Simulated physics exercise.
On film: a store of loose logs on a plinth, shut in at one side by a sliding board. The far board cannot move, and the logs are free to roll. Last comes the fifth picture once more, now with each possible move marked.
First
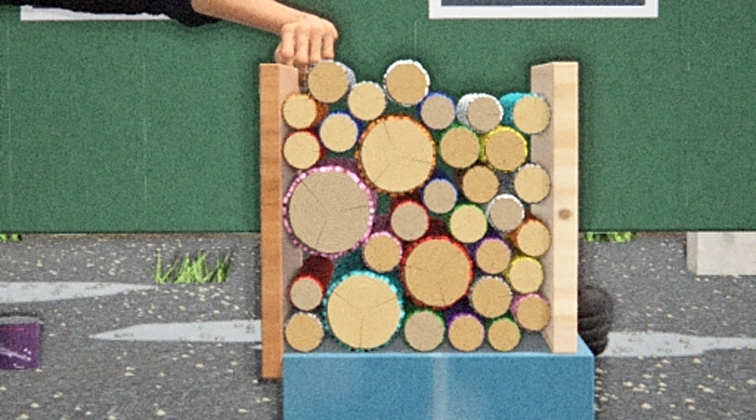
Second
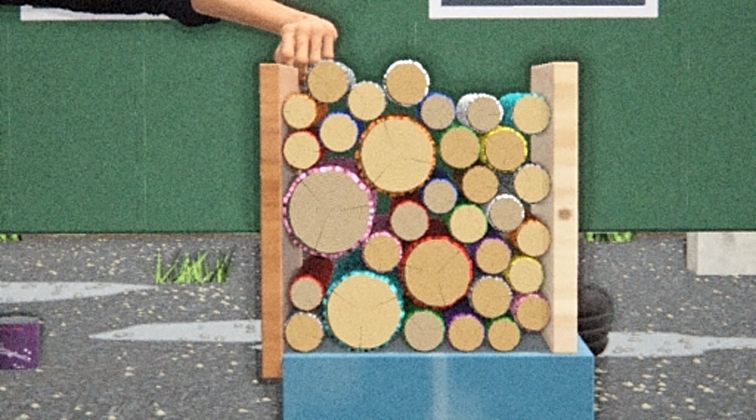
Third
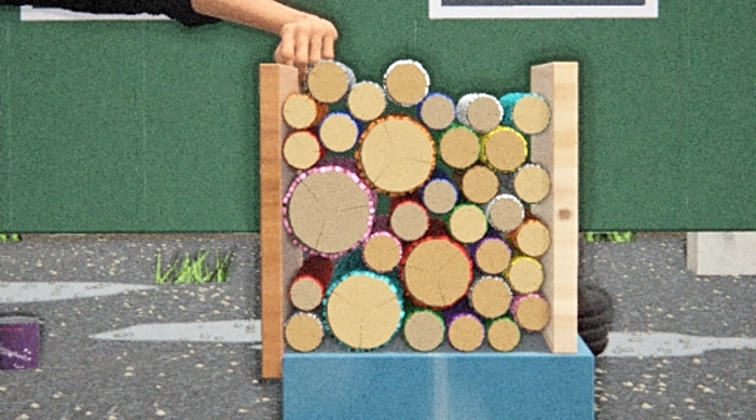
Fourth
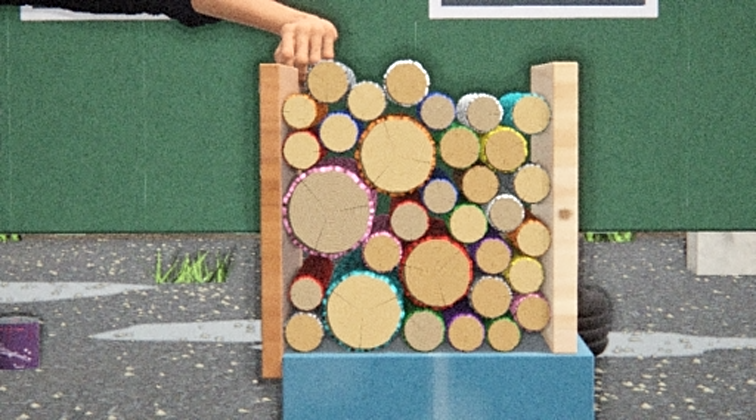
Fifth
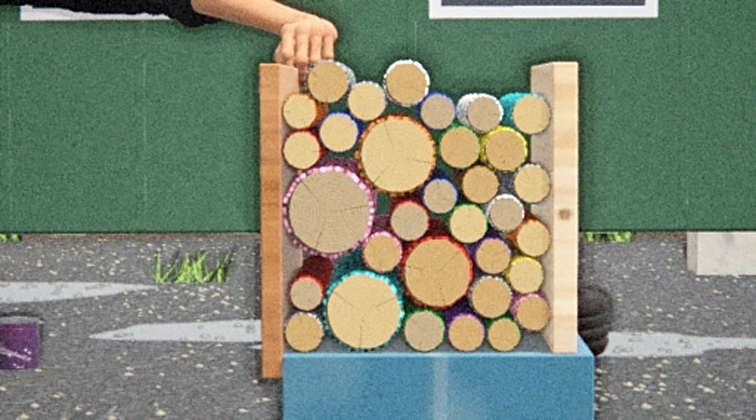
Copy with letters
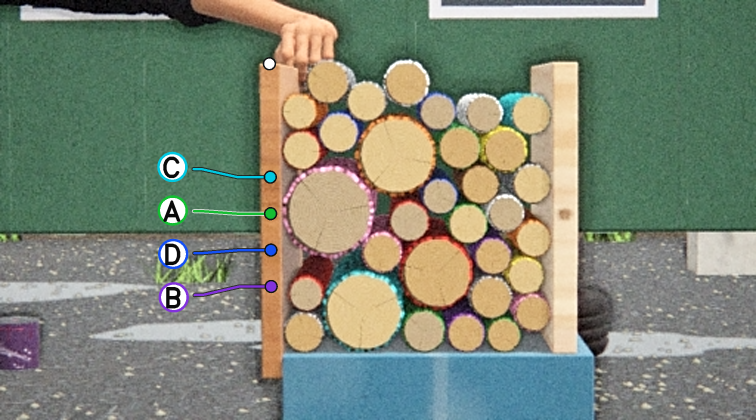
At first, round logs of mixed sizes, many with colourful rims, sit stacked between two upright wooden boards on a blue plinth, while a hand reaches in from the upper left to the top of the left board. Throughout, the hand stays there and the logs show no visible movement.
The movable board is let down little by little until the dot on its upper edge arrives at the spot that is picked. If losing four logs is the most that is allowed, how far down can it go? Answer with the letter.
The answer is mark C.
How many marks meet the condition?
One of the four.
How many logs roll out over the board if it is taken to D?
The count is six.
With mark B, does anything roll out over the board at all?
Yes, at B.
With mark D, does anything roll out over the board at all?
Yes, at D.
On the marked copy, A at (271, 214); B at (272, 286); C at (271, 177); D at (271, 250); the white dot at (270, 64).
With C. Early on, top of the board (280, 120).
Further on, top of the board (281, 177).
At the end, top of the board (281, 177), two out over the board.
As for the rest, A more than four out over the board; B more than four out over the board; D more than four out over the board.
